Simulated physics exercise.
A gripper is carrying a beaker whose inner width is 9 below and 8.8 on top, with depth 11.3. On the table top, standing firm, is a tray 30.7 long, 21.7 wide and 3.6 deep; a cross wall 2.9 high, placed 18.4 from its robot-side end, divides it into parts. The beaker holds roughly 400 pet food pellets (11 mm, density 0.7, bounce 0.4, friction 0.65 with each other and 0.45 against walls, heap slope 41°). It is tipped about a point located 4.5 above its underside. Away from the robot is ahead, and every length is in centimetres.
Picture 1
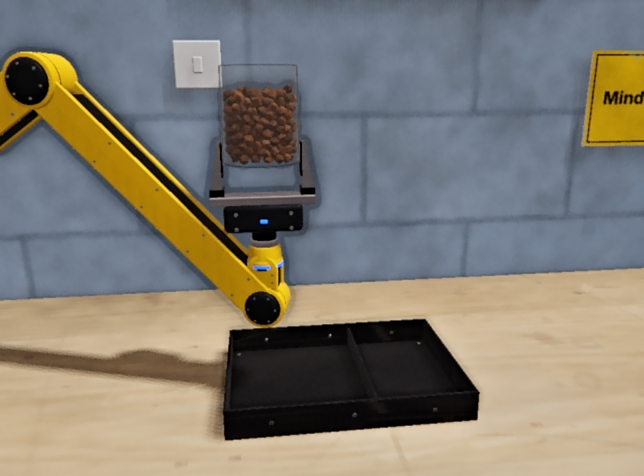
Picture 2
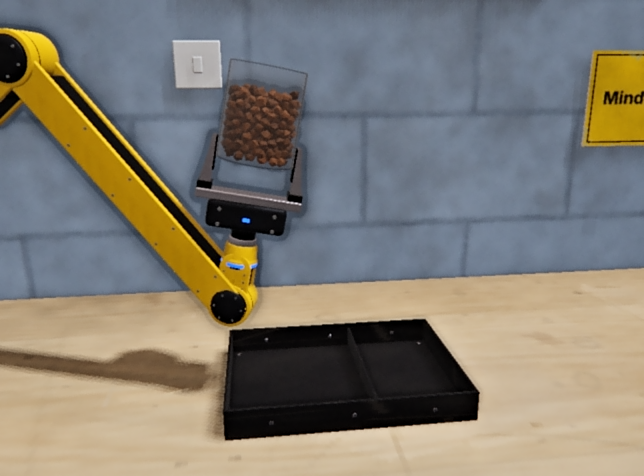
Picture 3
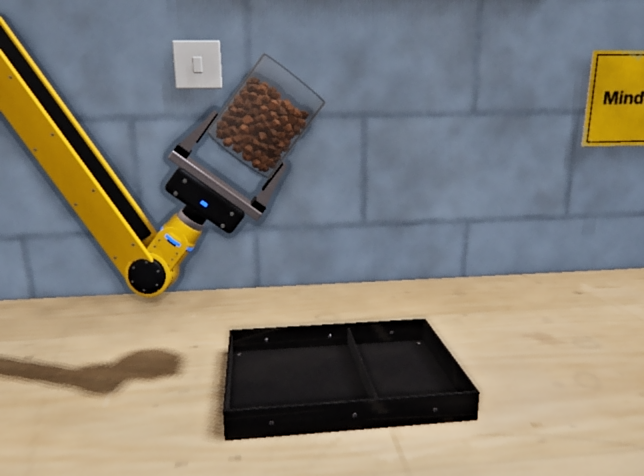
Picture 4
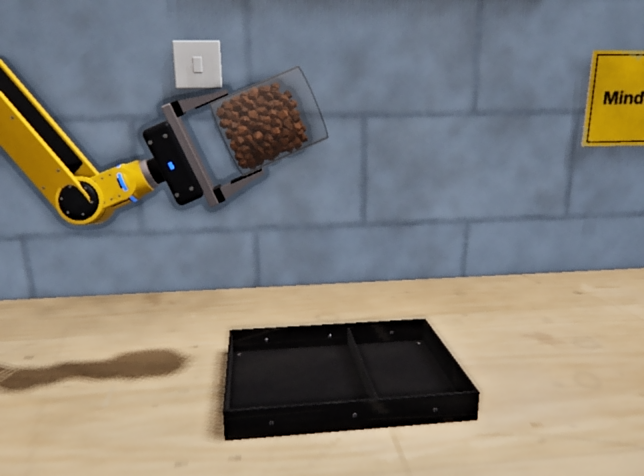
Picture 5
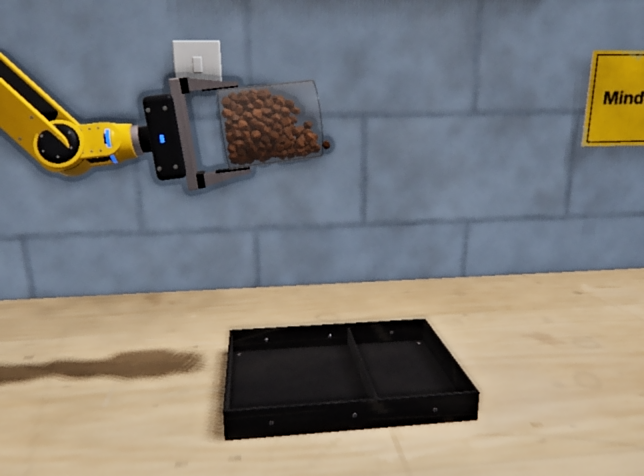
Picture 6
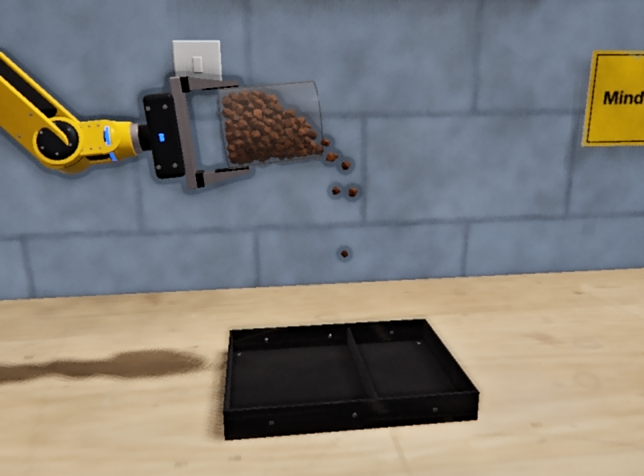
In a room with a grey-blue block wall and a pale wooden table top, a fixed camera looks from the side and slightly above. A yellow robot arm at left grips a clear beaker of brown pellets near a white switch, above a black divided tray, with a yellow sign at right. The arm draws back left and tilts the beaker rightward until nearly level, and a few pellets drop from its rim.
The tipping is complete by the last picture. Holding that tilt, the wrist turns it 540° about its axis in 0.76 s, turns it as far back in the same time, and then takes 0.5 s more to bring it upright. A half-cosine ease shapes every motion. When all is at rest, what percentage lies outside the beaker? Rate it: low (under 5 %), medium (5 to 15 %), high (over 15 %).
Rating: High.
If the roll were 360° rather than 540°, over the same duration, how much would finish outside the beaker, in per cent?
It would be roughly 30 percent.
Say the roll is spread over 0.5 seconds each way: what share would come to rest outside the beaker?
It would come to around 20 percent.
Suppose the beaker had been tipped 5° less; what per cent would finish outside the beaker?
In that case I'd say some 15 per cent.
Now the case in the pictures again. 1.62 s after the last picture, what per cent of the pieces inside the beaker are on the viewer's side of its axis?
Estimated share: About 55 %.
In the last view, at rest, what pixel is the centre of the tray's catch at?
Near (390, 375).
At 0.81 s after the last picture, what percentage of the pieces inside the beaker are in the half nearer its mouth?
Mouth-half fraction: Approx. 35 %.
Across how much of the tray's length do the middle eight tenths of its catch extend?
16 cm or thereabouts.
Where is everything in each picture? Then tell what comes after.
In the first picture, beaker middle at (260, 116), upright; upper third of the load around (261, 104), from x 225 to 295, top at y 90; 399 in the beaker.
In the second picture, beaker middle at (262, 116), tipped 11°; upper third of the load around (260, 105), from x 225 to 295, top at y 90.
In the third picture, beaker middle at (266, 118), tipped 38°; upper third of the load around (261, 106), from x 220 to 305, top at y 80.
In the fourth picture, beaker middle at (269, 122), tipped 68°; upper third of the load around (261, 108), from x 220 to 305, top at y 90.
In the fifth picture, beaker middle at (270, 125), tipped 84°; upper third of the load around (257, 109), from x 225 to 325, top at y 95.
In the sixth picture, beaker middle at (270, 125), tipped 85°; upper third of the load around (254, 112), from x 225 to 350, top at y 95; 393 in the beaker, 6 in flight or on a rim.
Then, 0.81 s later, tipped 85°, highest piece 39 above the table; 351 in the beaker, 25 in the far-side part, 7 in the robot-side part, 2 on the table or floor, 14 in flight or on a rim.
Then, 1.62 s later, tipped 78°, highest piece 39 above the table; 309 in the beaker, 50 in the far-side part, 17 in the robot-side part, 8 on the table or floor, 15 in flight or on a rim.
Then, 2.22 s later, upright, highest piece 41 above the table; 307 in the beaker, 57 in the far-side part, 23 in the robot-side part, 12 on the table or floor.
Then, 2.92 s later, upright, highest piece 41 above the table; 307 in the beaker, 57 in the far-side part, 23 in the robot-side part, 12 on the table or floor.
At rest, 307 in the beaker, 57 in the far-side part, 23 in the robot-side part, 12 on the table or floor. That is 23 % outside the beaker.
